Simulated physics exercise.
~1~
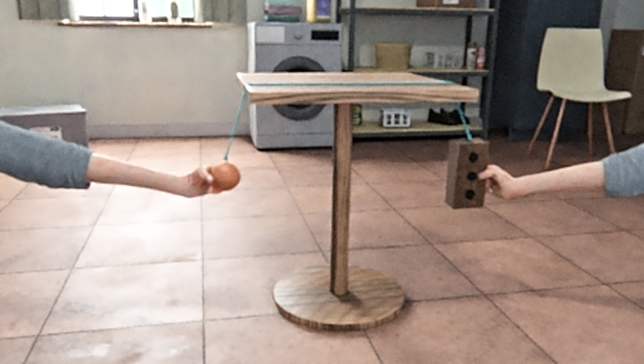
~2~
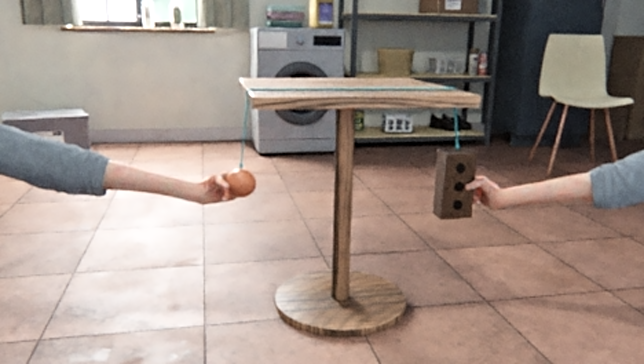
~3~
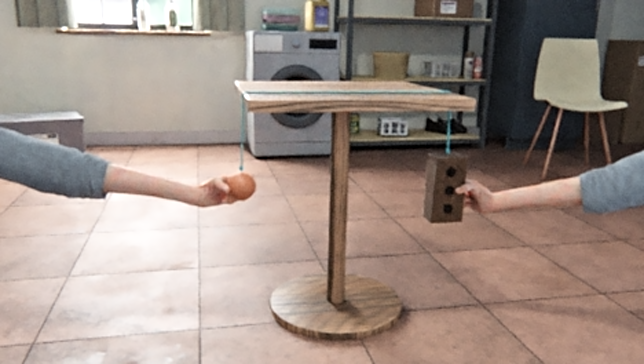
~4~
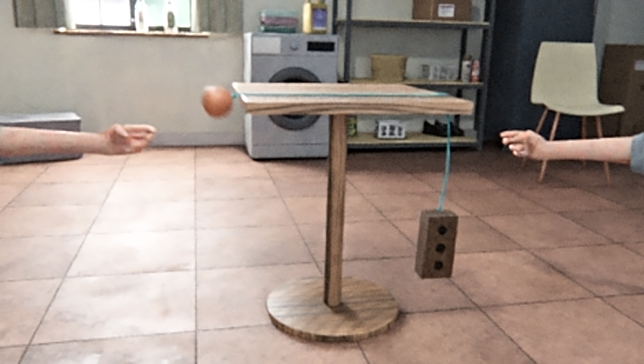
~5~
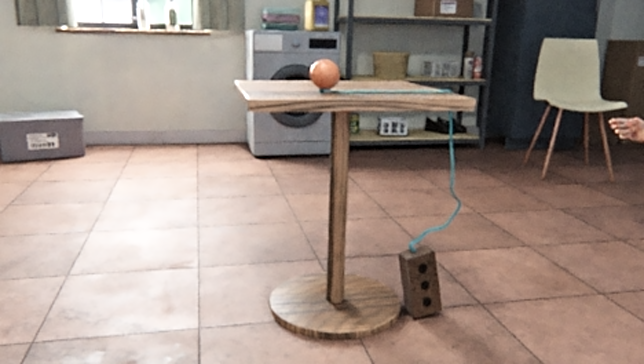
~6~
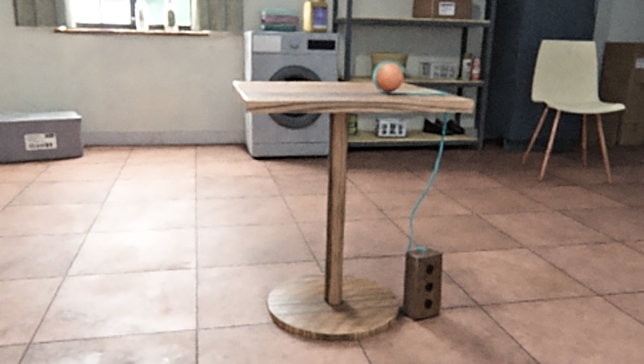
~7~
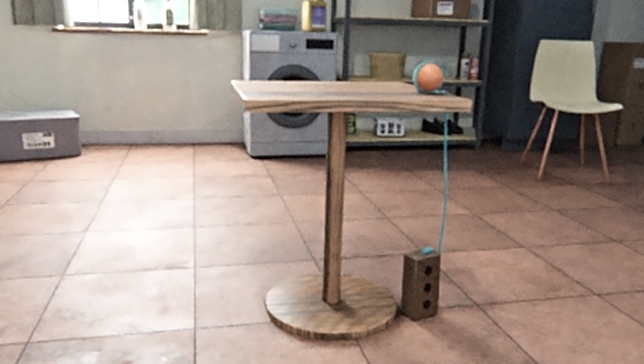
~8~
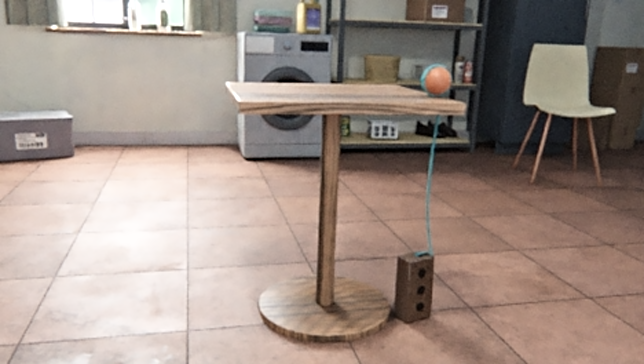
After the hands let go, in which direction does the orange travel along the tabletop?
The orange travels to the right along the tabletop, ending near the right edge.
